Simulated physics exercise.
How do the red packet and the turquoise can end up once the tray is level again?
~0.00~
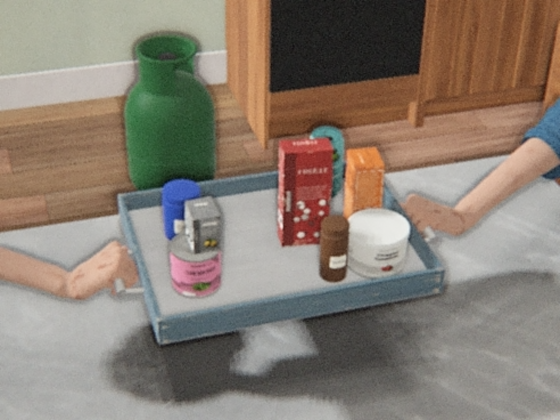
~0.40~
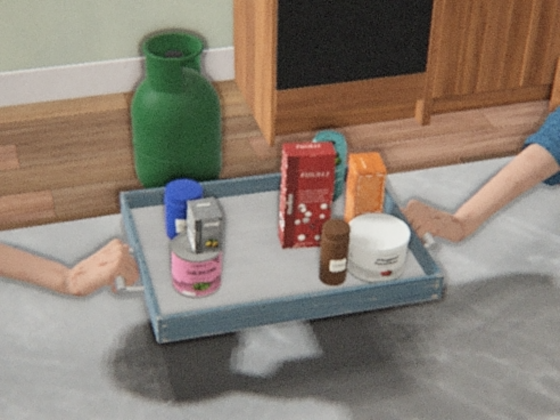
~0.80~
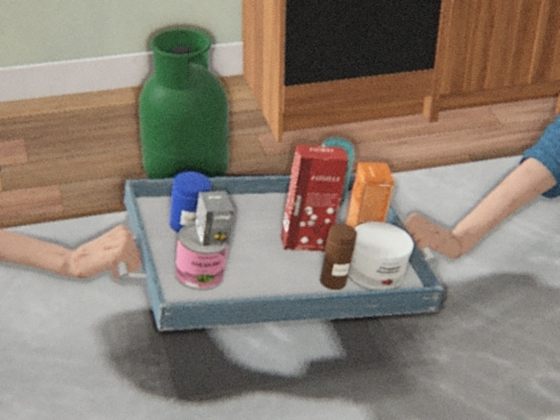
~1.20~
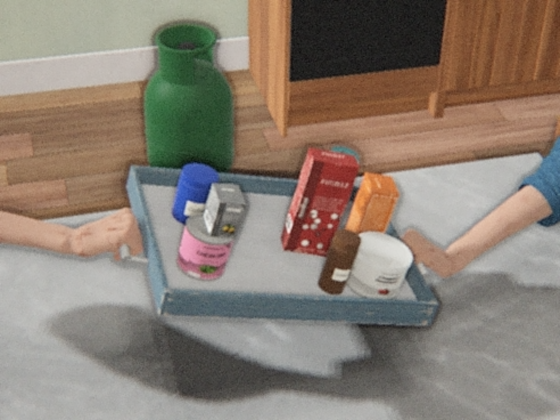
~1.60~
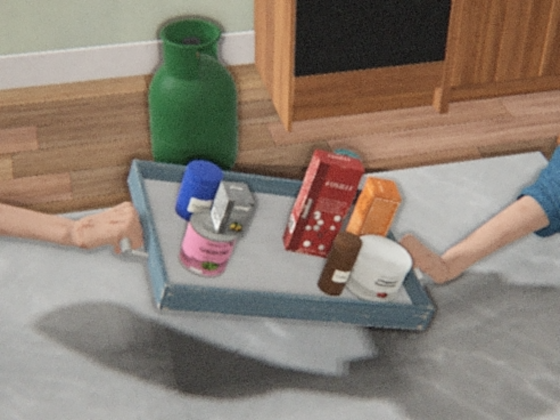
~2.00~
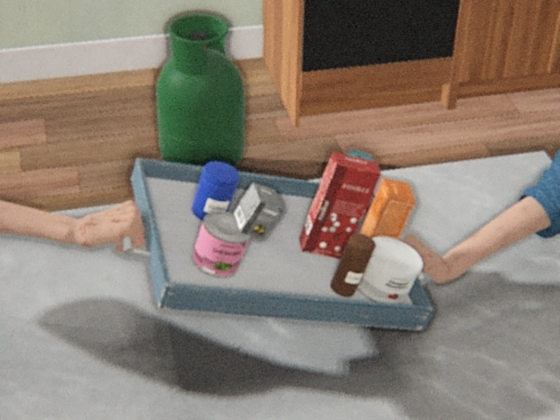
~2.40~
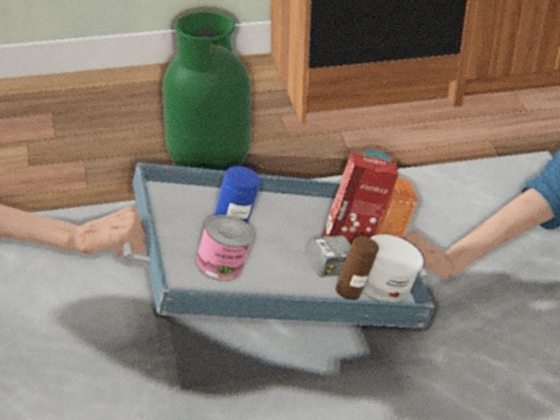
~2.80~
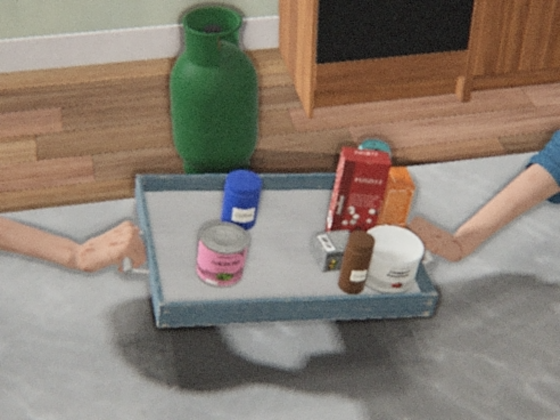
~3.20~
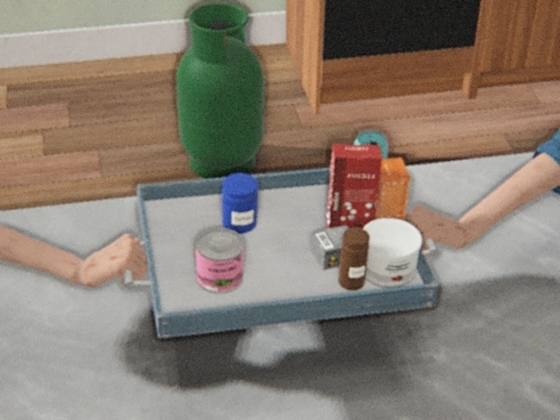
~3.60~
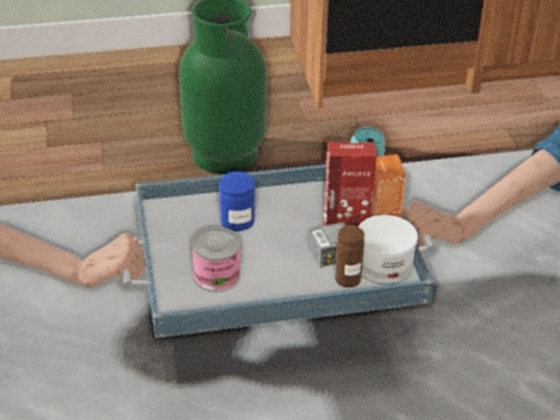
Both the red packet and the turquoise can are still standing upright on the tray.
